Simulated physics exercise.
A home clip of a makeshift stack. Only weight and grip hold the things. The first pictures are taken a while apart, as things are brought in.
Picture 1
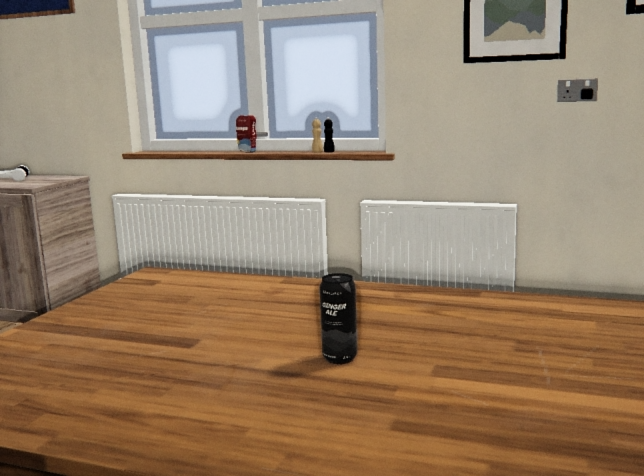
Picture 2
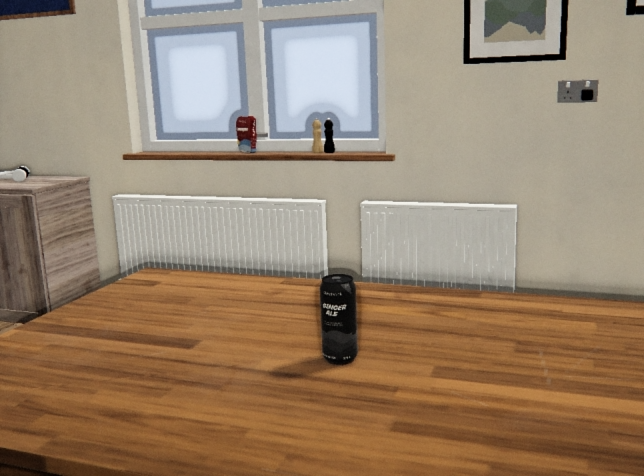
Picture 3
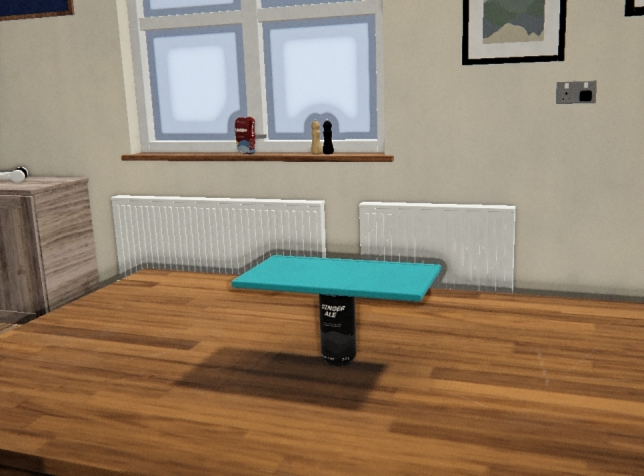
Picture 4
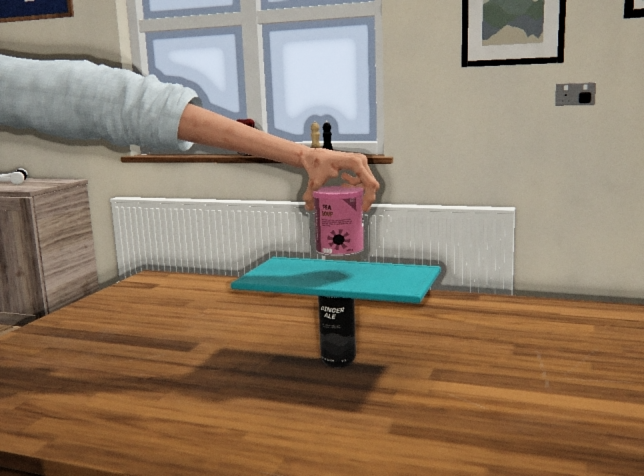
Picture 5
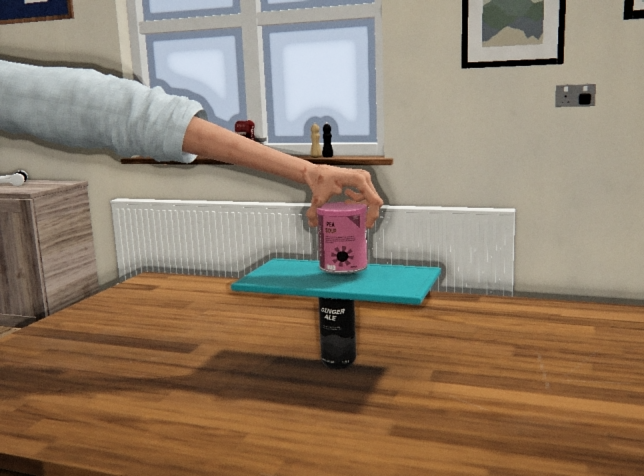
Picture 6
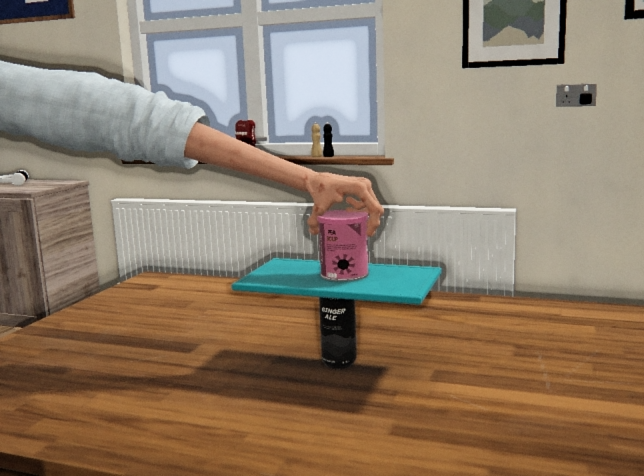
On a wooden table, a dark can stood alone until a turquoise lid appeared flat across its top; then a hand reached in from the left and lowered a pink tin onto the lid.
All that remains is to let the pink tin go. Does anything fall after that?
It keeps its balance.
Then, 0.80 s on from there, no change.
Then, 1.70 s on from there, pink tin resting near (344, 246).
In the end, all 3 unmoved. At the end, from the last picture's camera, pink tin near (344, 245). The stack holds.
